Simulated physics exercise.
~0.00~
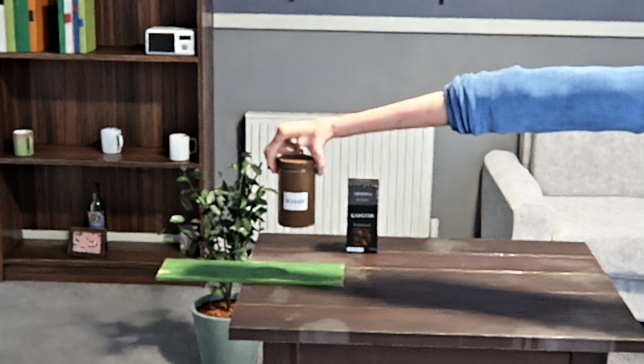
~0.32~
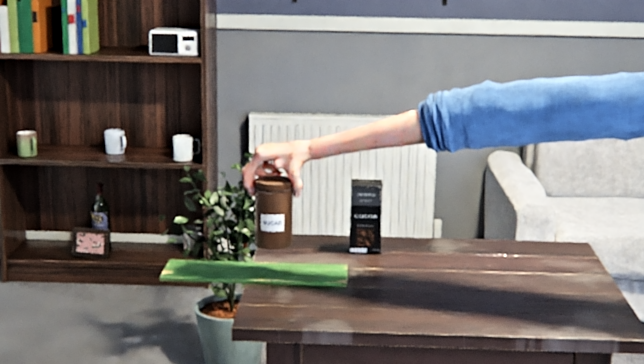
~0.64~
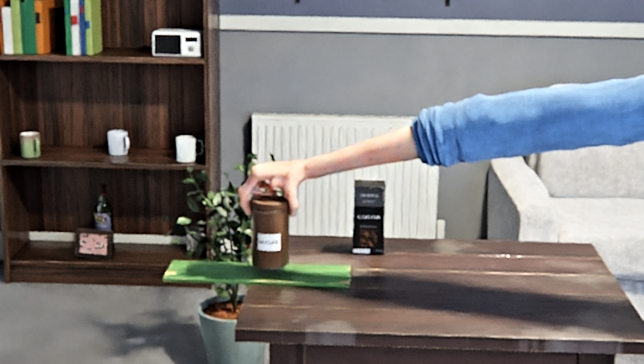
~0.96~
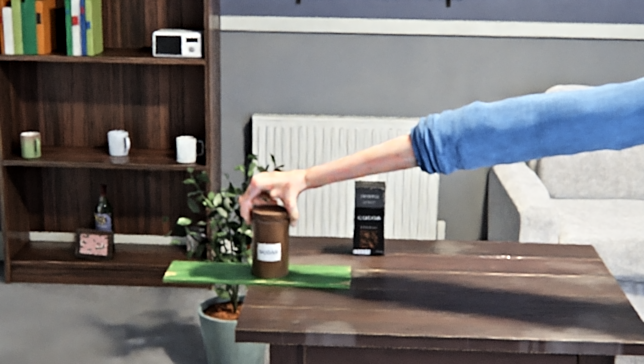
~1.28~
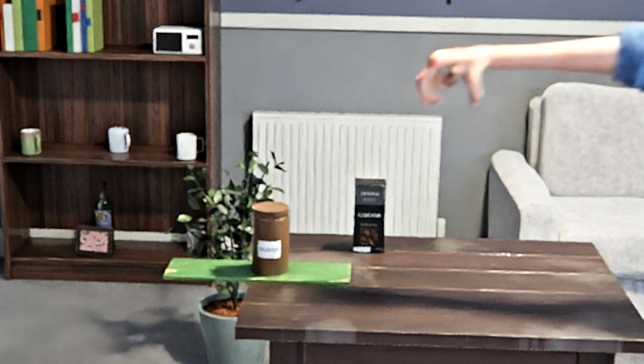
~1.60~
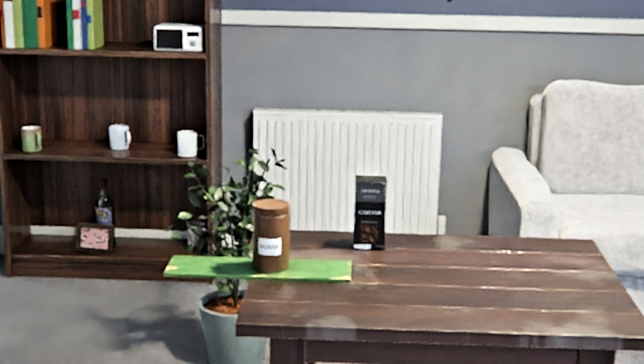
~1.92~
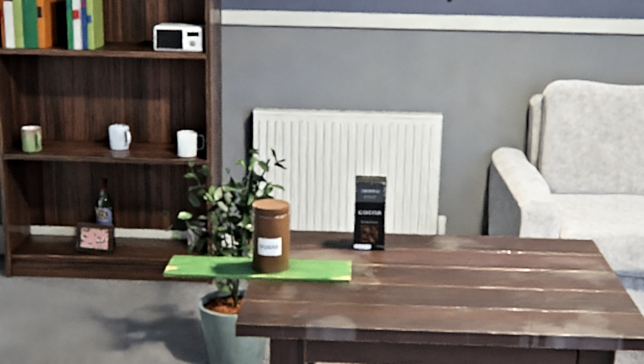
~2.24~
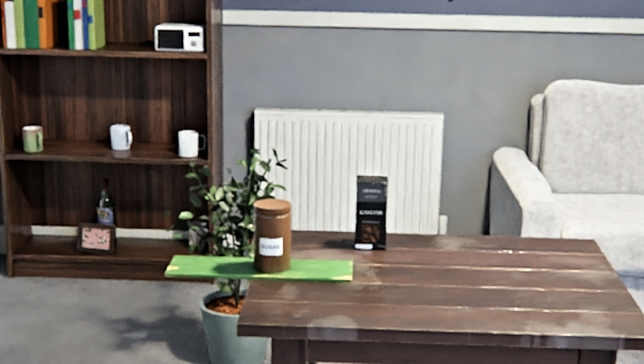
In a grey-walled living room, seen from the front by a slightly swaying camera, a dark wooden table stands before a white radiator, with a bookshelf and potted plant at left and a pale armchair at right. A green board juts past the table's left edge, and a black carton stands upright on the tabletop. A hand in a blue sleeve reaches in from the right, carrying a brown jar left and down. It sets the jar upright on the board, lets go and withdraws to the right. The board holds, and jar and carton stay standing.
